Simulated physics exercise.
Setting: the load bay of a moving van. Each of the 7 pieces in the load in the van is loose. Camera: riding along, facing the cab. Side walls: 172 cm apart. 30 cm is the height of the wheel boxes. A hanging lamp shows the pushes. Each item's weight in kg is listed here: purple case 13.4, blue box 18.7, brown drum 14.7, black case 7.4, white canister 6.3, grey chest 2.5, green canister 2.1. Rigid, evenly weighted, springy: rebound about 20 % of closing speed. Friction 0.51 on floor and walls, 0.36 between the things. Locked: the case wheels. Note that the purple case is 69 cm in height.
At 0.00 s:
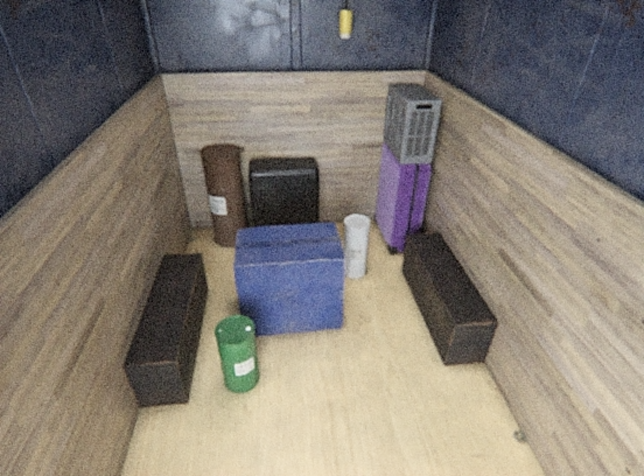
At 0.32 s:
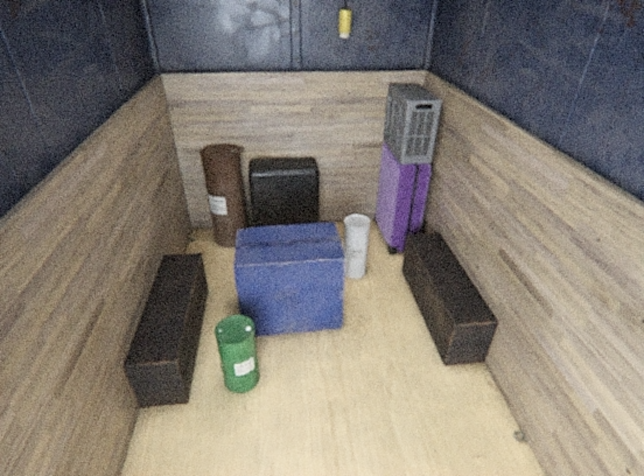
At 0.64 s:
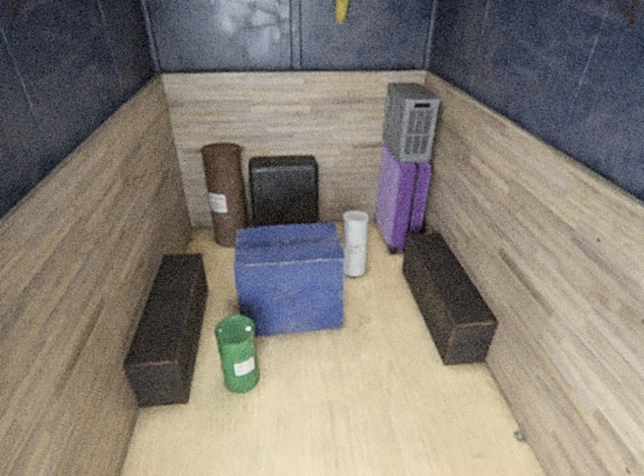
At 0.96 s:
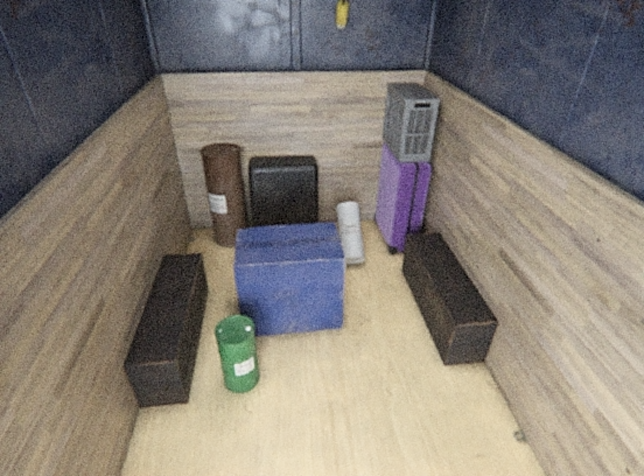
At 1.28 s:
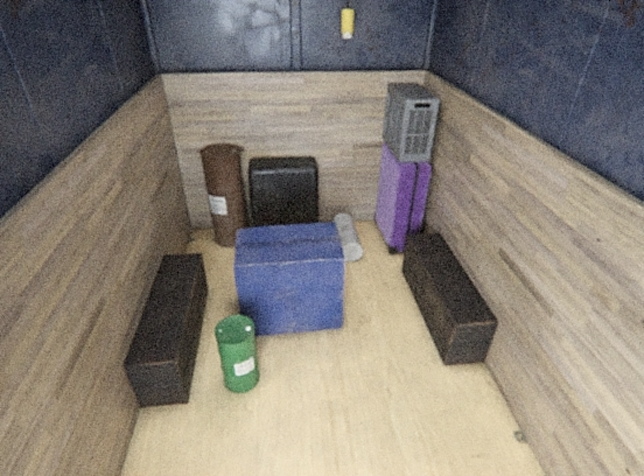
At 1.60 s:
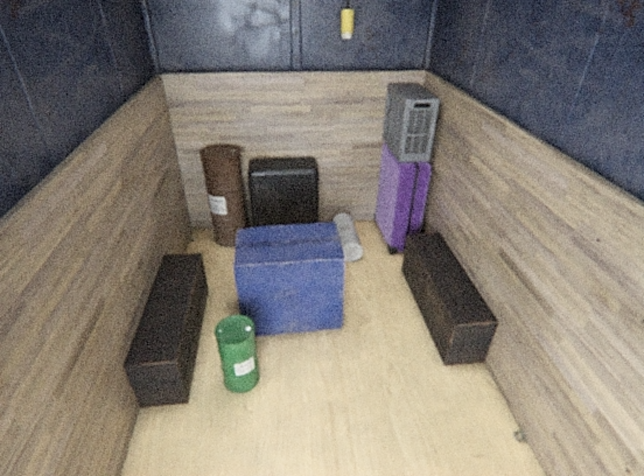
Inside a moving van's load bay, a white canister tipping over toward the cab and lying on its side behind a blue box.
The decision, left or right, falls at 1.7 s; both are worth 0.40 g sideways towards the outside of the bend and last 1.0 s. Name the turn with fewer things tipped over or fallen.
Left.
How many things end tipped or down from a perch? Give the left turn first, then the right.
Heading left gives 1 while heading right gives 3.
Turning left. At 2.10 s, force 0.40 g right; white canister on its side; grey chest slid 5 cm.
After 2.40 s, force 0.40 g right; purple case slid 4 cm near (405, 196); white canister on its side; brown drum leaning 4°.
After 3.00 s, smooth; purple case slid 4 cm near (405, 196); white canister on its side; grey chest slid 6 cm.
At rest (3.9 s), tipped over in the van, white canister; the other 6 in place, give or take 15 cm. Seen from the same camera at the end, purple case near (405, 196), blue box near (290, 279).
Turning right instead, purple case, white canister and grey chest tipped over or down from a perch, 3 of 7 in all.
